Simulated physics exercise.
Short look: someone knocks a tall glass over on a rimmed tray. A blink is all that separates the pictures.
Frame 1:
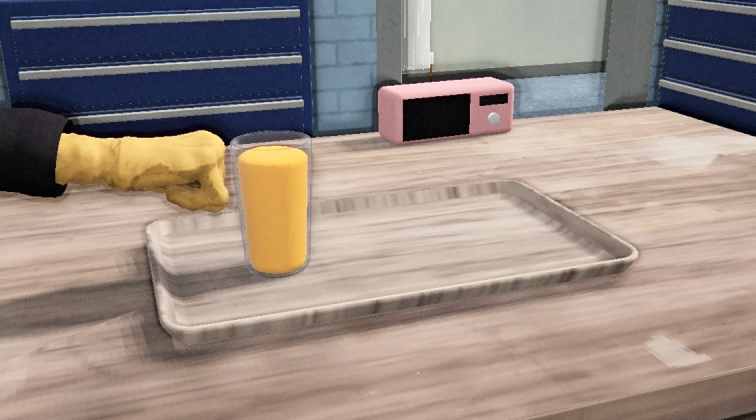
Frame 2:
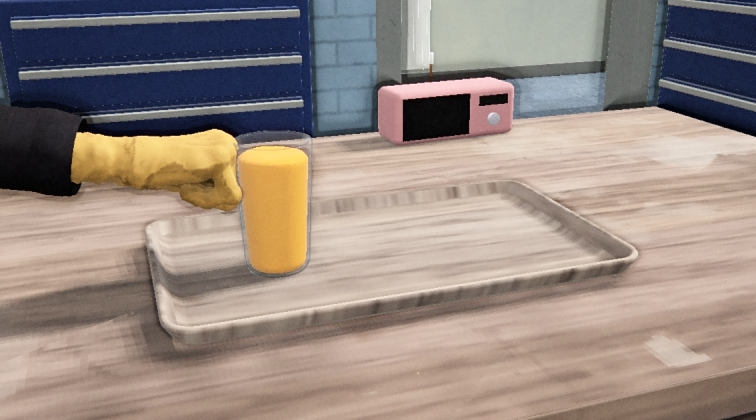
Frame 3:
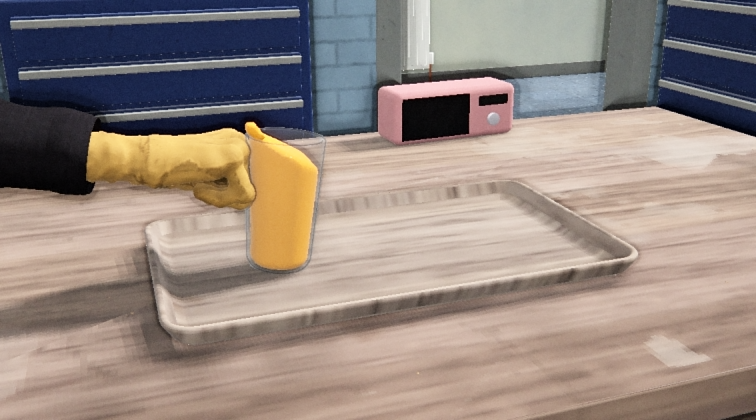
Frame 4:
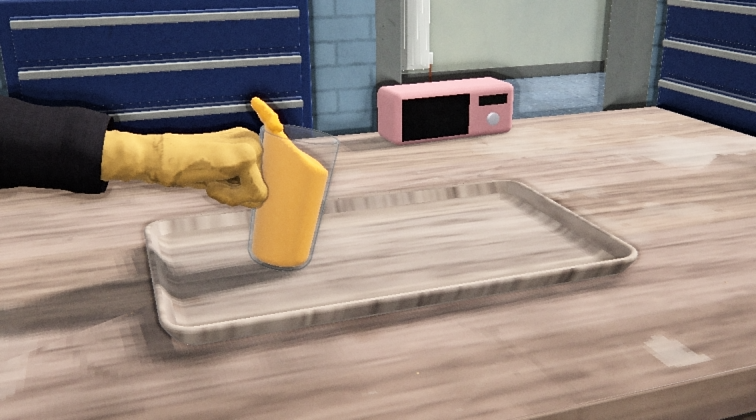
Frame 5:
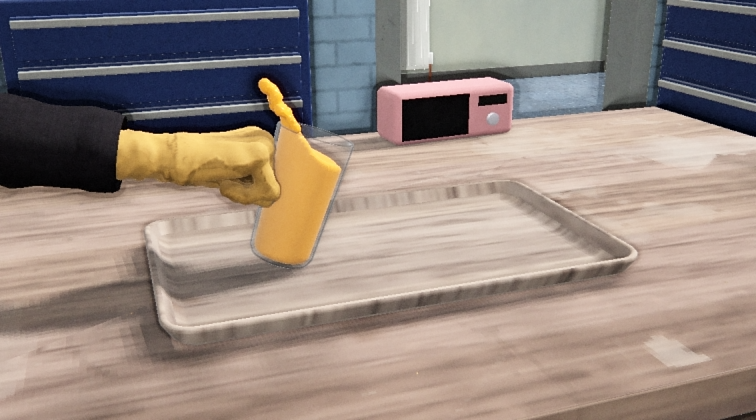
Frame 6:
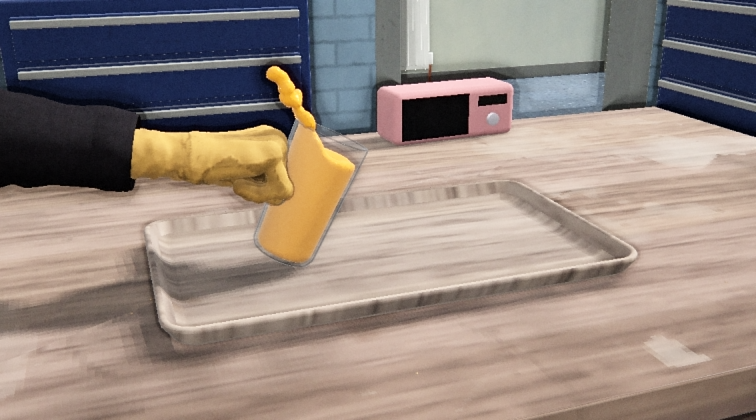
On a rimmed tray on a wooden table, a yellow-gloved fist pushed rightward into a tall glass of orange juice, and the glass leaned steadily right while some juice splashed up over its left rim.
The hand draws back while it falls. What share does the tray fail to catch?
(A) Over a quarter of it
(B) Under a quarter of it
A, over a quarter of it.
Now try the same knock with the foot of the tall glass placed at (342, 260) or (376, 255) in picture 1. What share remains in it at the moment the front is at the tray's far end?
In order, 70 and 70 in a hundred.
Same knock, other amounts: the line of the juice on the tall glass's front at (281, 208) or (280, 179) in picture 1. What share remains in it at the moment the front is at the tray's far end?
About 70 per cent, then about 60 per cent.
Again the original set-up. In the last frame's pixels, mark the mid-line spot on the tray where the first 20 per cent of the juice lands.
(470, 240).
A moment on, the tall glass is falling and 91 per cent is in the glass, 0 on the tray and 9 above or beyond its rim.
Next, the tall glass lies on its side and 49 per cent is in the glass, 42 on the tray and 9 above or beyond its rim.
Then the tall glass lies on its side and 28 per cent is in the glass, 47 on the tray and 25 above or beyond its rim.
Later the tall glass lies on its side and 15 per cent is in the glass, 40 on the tray and 45 above or beyond its rim.
Finally, 55 per cent is held by tray and glass, 45 is off the tray.
